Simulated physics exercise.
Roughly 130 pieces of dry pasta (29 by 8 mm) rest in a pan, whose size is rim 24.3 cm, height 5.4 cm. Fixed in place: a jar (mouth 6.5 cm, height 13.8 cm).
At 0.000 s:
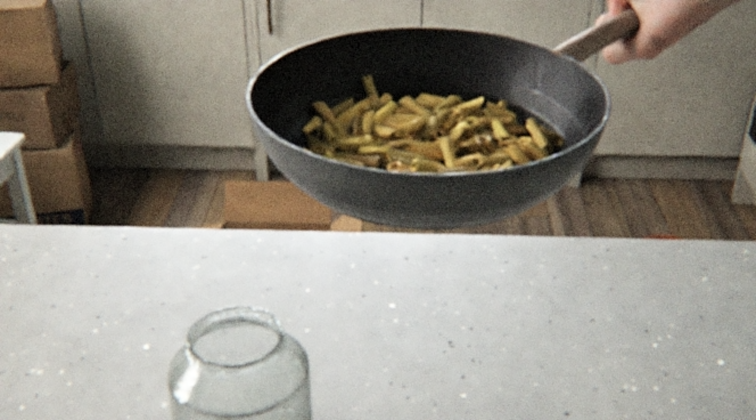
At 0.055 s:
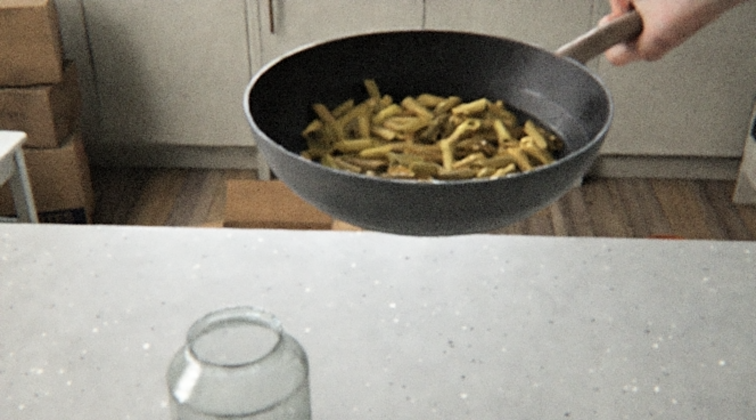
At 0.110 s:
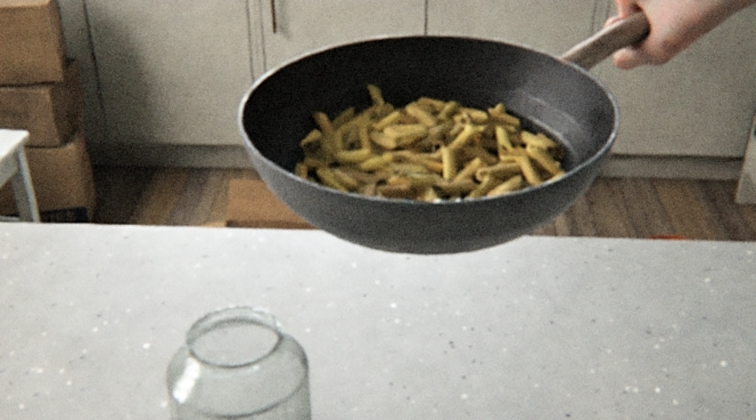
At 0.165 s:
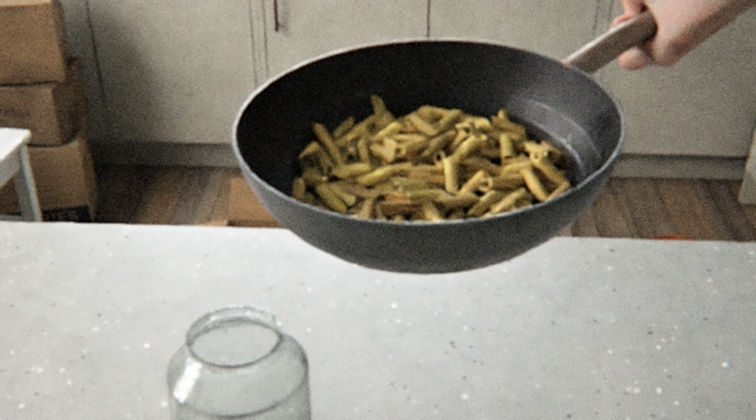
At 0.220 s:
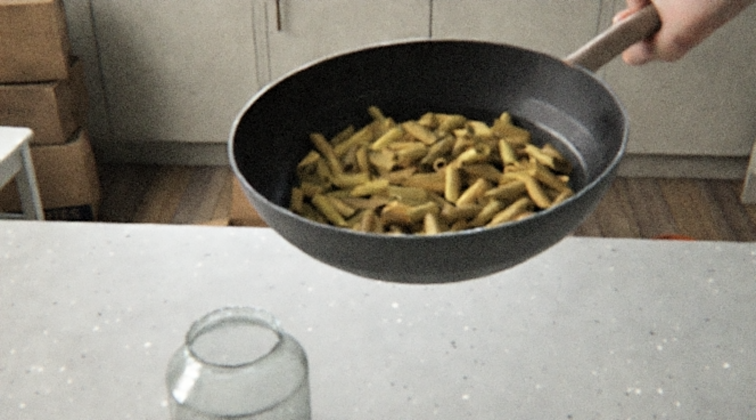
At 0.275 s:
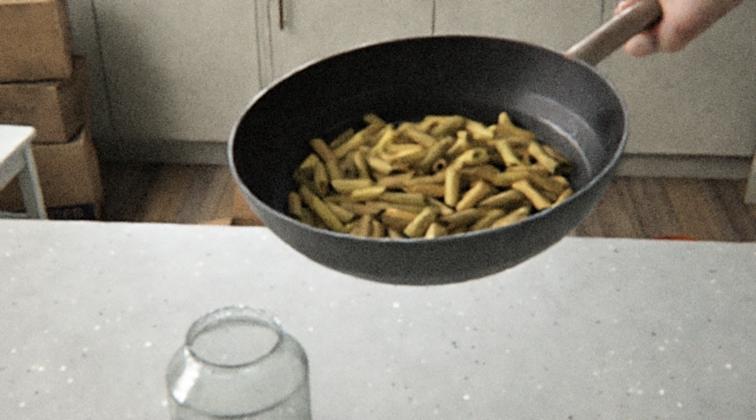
In a kitchen, a hand at the upper right holds a dark pan of short tube pasta by its handle above a pale speckled counter, behind an open glass jar. The hand lowers the pan a little toward the counter, then tilts it slightly, its front left side dipping.
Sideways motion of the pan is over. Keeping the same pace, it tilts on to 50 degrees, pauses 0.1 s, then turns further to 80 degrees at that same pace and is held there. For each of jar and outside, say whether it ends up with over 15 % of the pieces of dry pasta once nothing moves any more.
Jar - under; outside - over.
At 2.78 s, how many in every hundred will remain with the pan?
Around 70 per cent.
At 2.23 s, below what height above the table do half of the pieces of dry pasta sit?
Roughly 22 centimetres above the table.
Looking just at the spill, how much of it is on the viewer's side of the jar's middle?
I'd estimate close to 80 in a hundred.
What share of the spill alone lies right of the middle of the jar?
90%, roughly.
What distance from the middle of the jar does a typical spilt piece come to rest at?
I'd estimate close to 10 centimetres.
After 1.03 s, tilt 34 degrees; pan 100 %; middle of all pieces near (391, 203).
Then, at 1.65 s, tilt 50 degrees; pan 100 %; middle of all pieces near (378, 227).
After 2.23 s, tilt 68 degrees; pan 100 %; middle of all pieces near (371, 253).
Then, at 2.78 s, tilt 80 degrees; outside 15 %, pan 70 %, jar 5 %, in the air 15 %; middle of all pieces near (360, 326).
At rest (4.6 s), outside 70 %, pan 25 %, jar 5 %.
